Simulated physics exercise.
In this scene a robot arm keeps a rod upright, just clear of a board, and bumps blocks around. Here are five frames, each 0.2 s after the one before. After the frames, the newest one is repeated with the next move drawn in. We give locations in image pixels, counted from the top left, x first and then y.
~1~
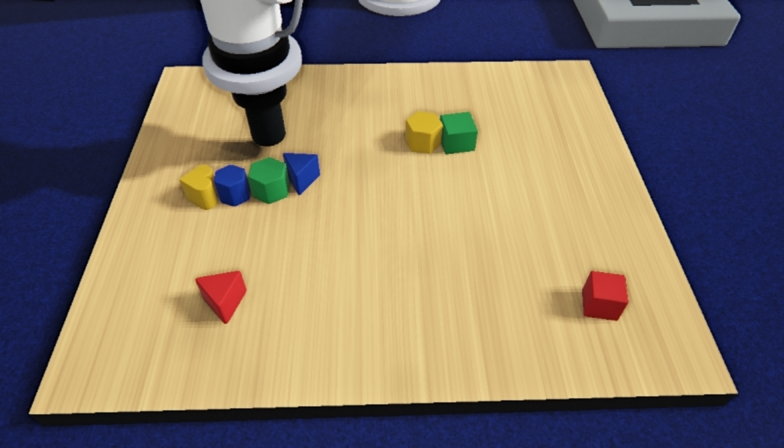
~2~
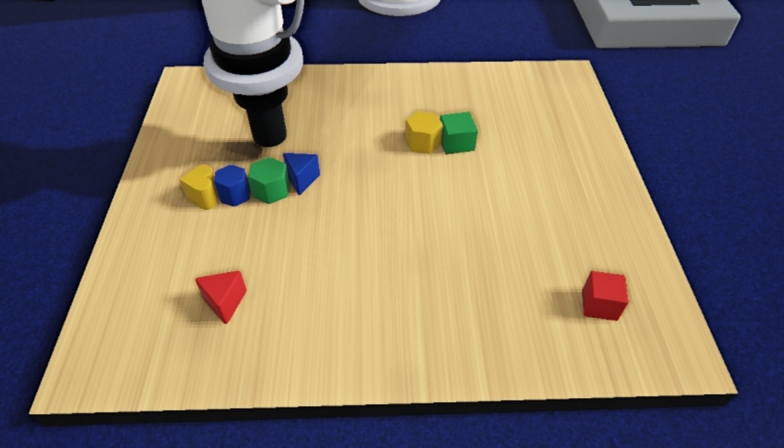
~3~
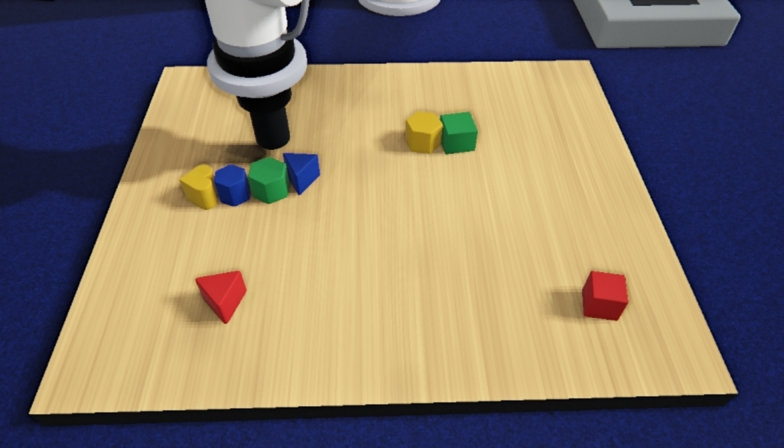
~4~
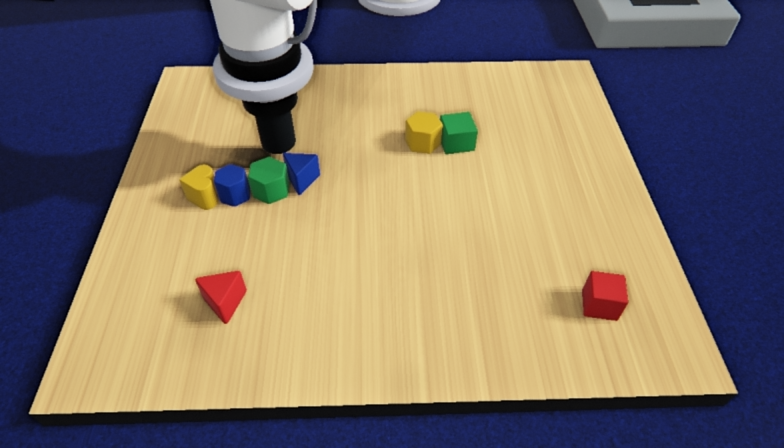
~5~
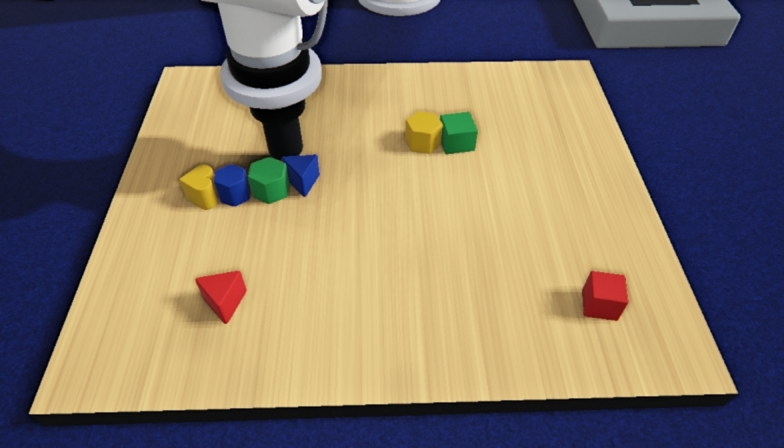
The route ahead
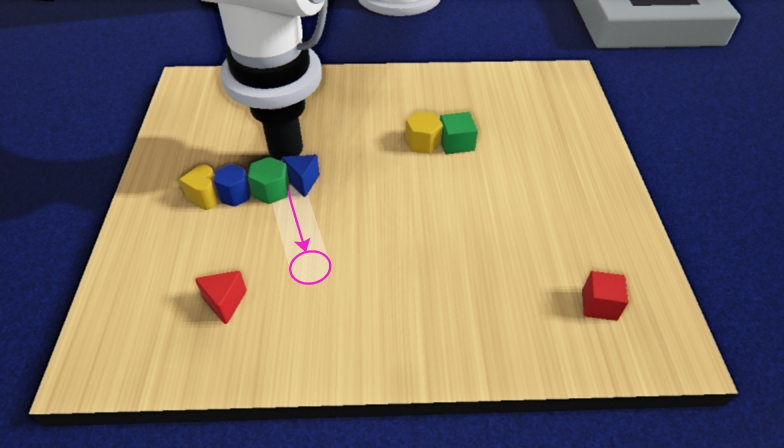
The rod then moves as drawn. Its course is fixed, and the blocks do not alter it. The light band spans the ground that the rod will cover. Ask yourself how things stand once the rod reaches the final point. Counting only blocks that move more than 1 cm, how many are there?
Number moved: 2.
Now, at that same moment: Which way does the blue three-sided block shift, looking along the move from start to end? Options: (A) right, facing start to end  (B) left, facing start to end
I choose B.
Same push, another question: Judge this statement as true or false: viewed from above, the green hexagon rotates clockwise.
Answer: True.
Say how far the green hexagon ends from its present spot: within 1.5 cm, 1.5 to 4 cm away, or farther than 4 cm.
It falls in the over 4 cm band.
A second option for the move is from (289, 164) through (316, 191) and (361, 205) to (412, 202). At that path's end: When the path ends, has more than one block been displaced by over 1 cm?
I expect not.
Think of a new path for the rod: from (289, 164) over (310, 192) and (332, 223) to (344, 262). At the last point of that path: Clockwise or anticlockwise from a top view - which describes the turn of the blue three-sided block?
It rotates counterclockwise.
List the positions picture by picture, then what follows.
The first frame shows lower end of the rod at (269, 137), tops of blocks, blue hexagon at (229, 175), green hexagon at (267, 170), blue three-sided block at (299, 160).
The second frame shows rod at (270, 138), blocks as before.
The third frame shows rod at (274, 140), blocks as before.
The fourth frame shows rod at (279, 144), blocks as before.
The fifth frame shows rod at (286, 150), blue hexagon at (229, 175), green hexagon at (267, 170), blue three-sided block at (300, 162).
The drawn path runs from (289, 164) over (290, 196) and (299, 230) to (310, 267).
On the path given first. One third of the way, rod at (287, 182); green hexagon at (254, 196), turned 45° clockwise; blue three-sided block at (313, 184), turned 70° anticlockwise.
Two thirds of the way, rod at (297, 216); green hexagon at (252, 205), turned 95° clockwise; blue three-sided block at (323, 192), turned 100° anticlockwise.
At the end, rod at (308, 254); blue hexagon not moved; green hexagon at (252, 205), turned 95° clockwise; blue three-sided block at (323, 192), turned 100° anticlockwise.
